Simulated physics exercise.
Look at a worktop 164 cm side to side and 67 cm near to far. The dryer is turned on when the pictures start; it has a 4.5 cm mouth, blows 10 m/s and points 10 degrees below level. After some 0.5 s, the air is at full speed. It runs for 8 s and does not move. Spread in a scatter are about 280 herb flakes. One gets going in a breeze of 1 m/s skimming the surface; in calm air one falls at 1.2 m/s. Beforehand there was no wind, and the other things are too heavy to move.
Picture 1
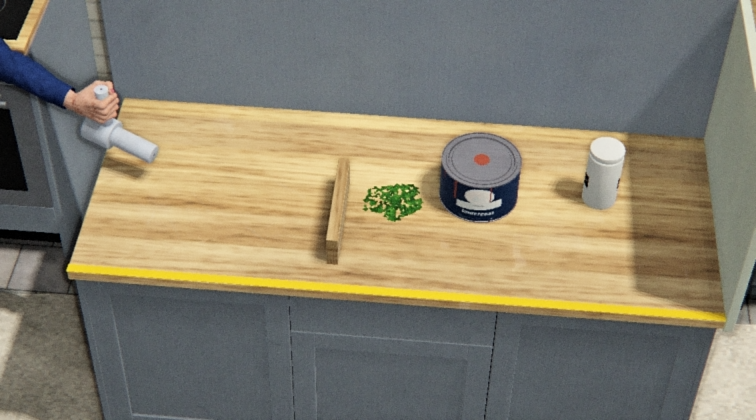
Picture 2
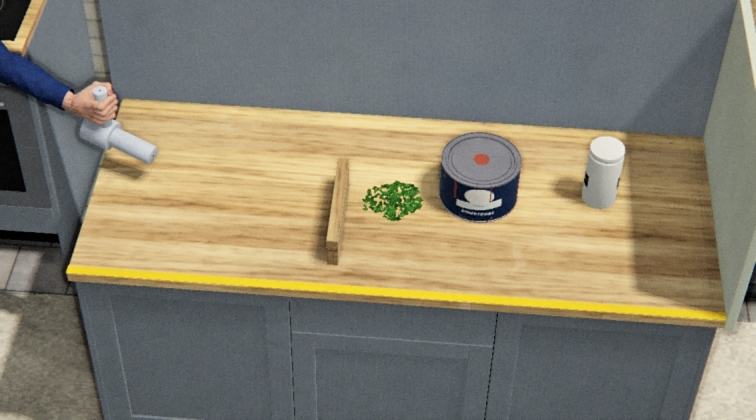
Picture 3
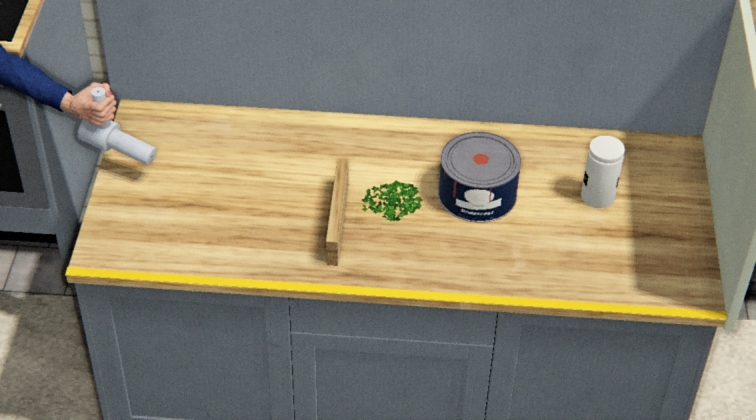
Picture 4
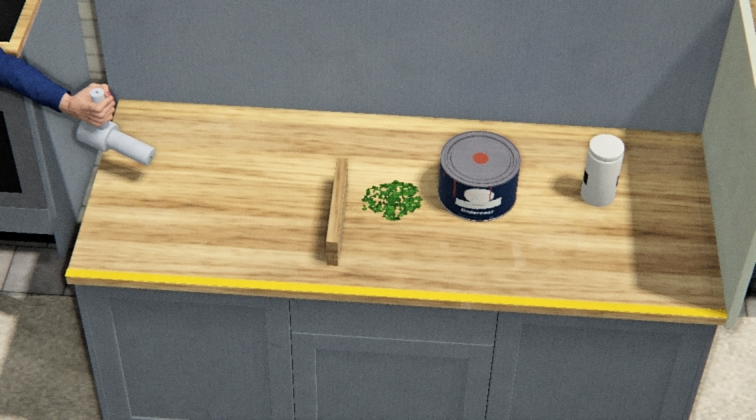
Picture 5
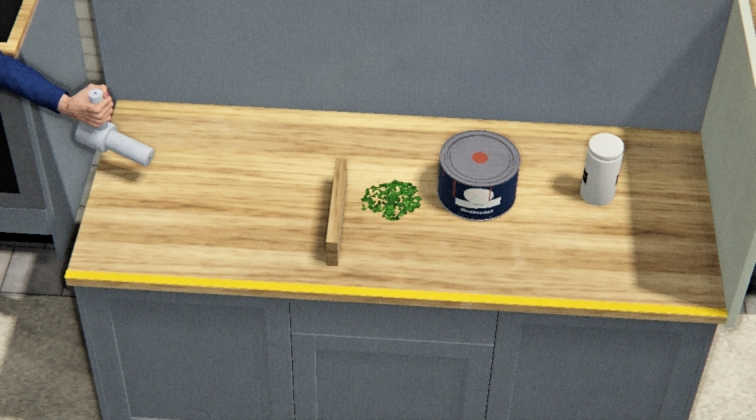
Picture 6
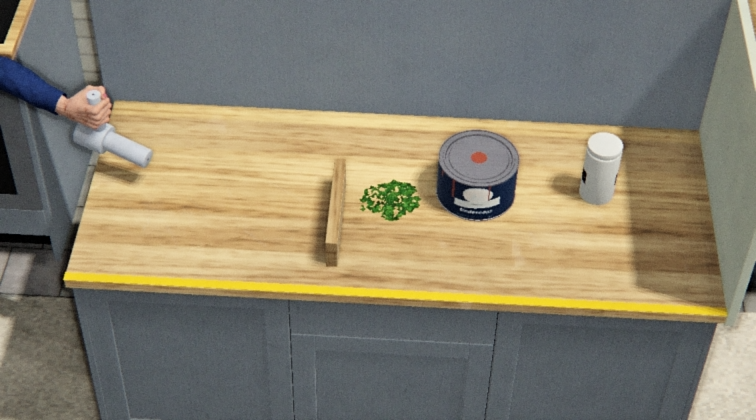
On a wooden kitchen worktop, a hand at the left held a pale dryer pointed toward an upright board, with green herb flakes, a dark tin and a white container beyond, and nothing noticeably moved.
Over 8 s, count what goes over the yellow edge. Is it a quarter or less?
Yes, it is a quarter or less.
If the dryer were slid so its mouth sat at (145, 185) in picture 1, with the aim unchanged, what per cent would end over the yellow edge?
Estimate: About 0 %.
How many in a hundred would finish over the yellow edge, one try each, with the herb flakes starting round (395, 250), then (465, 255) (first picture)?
Roughly 0 %, then 0 %.
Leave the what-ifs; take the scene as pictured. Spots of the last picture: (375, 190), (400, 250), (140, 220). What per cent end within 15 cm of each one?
Estimates in listed order: 100 %; 15 %; 0 %.
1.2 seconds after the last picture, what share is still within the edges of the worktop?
Near 100 per cent, more or less.
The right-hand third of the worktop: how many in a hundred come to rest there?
Near 0 %.
Then, 1.2 s after the last picture, 0 % are over the yellow edge; the middle of those still in play is near (394, 200); 100 % have settled or left.
Then, 2.1 s after the last picture, 0 % are over the yellow edge; the middle of those still in play is near (394, 200); 100 % have settled or left.
Then, 4.0 s after the last picture, 0 % are over the yellow edge; the middle of those still in play is near (394, 200); 100 % have settled or left.
Then, 7.6 s after the last picture, at the end, 0 % are over the yellow edge; the middle of those still in play is near (394, 200).
